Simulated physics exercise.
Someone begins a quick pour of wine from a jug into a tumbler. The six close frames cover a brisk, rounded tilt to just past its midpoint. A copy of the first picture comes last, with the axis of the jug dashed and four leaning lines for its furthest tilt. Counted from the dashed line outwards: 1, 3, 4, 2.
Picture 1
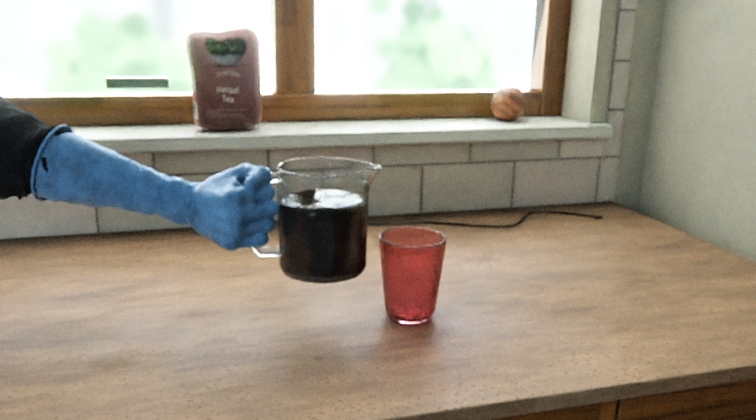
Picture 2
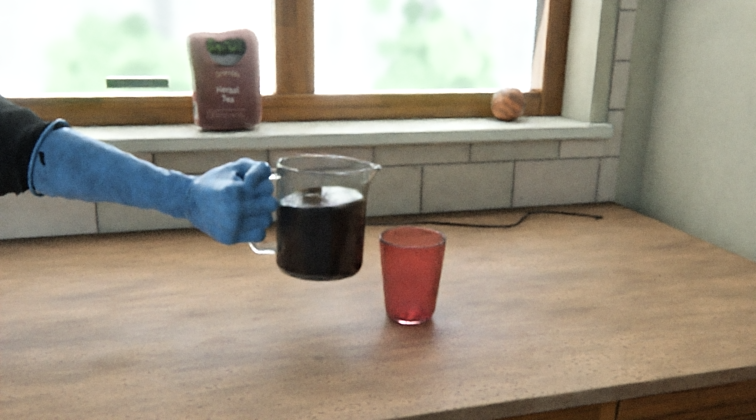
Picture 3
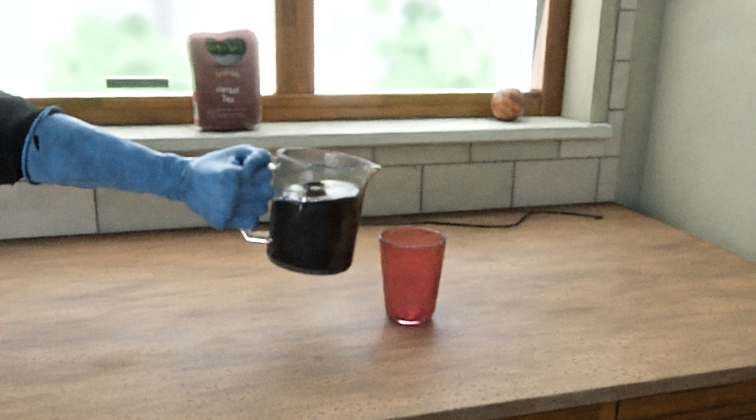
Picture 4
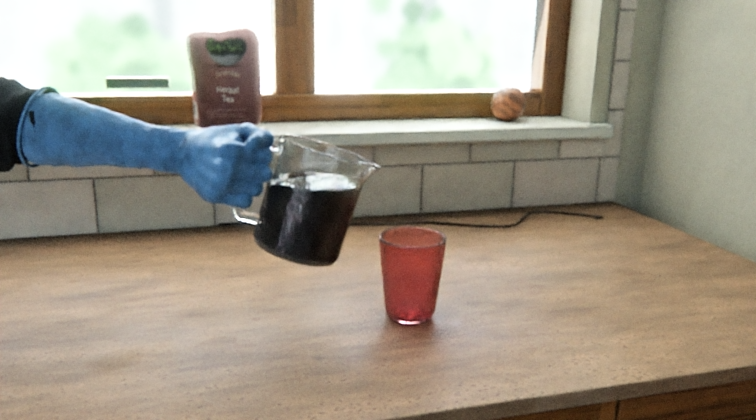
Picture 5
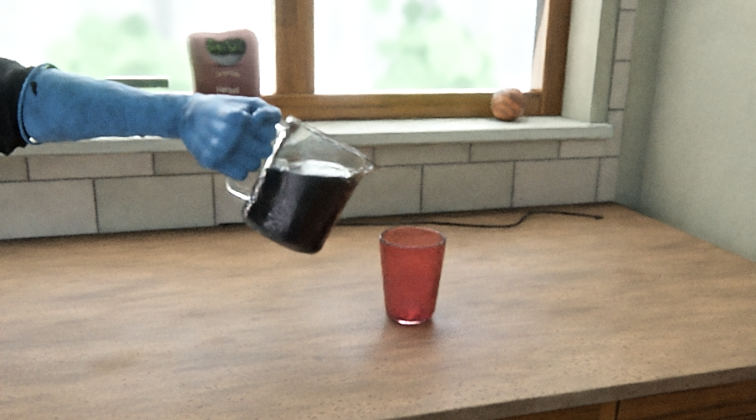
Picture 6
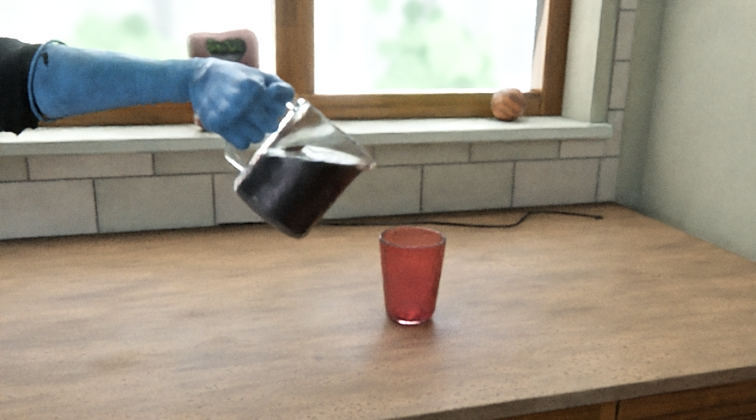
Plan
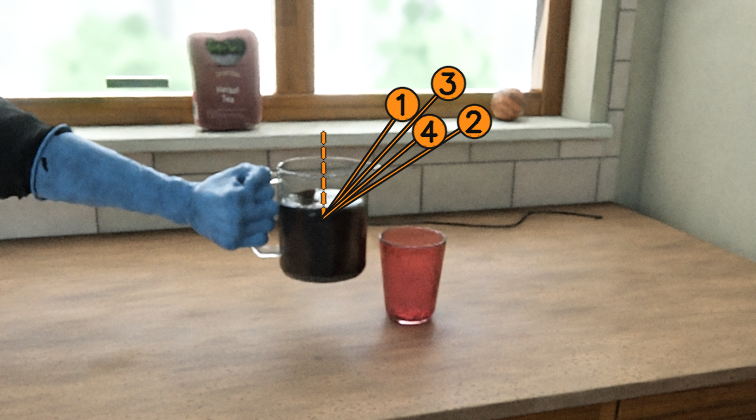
Blue-gloved hand raising and steadily tilting a glass jug of dark liquid rightward beside a red tumbler on a wooden counter.
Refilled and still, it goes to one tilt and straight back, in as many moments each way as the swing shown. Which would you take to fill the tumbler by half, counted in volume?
I would pick line 2.
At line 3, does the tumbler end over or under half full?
Under.
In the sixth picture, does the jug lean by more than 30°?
Yes.
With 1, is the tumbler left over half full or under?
Under half.
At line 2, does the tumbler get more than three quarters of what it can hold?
No, it does not.
In orange, 1 at (393, 119); 2 at (460, 129); 3 at (436, 96); 4 at (415, 141).
For line 1, the tumbler ends with about 3 % of what it can hold.
For line 2, the tumbler ends with about 50 % of what it can hold.
For line 3, the tumbler ends with about 12 % of what it can hold.
For line 4, the tumbler ends with about 28 % of what it can hold.
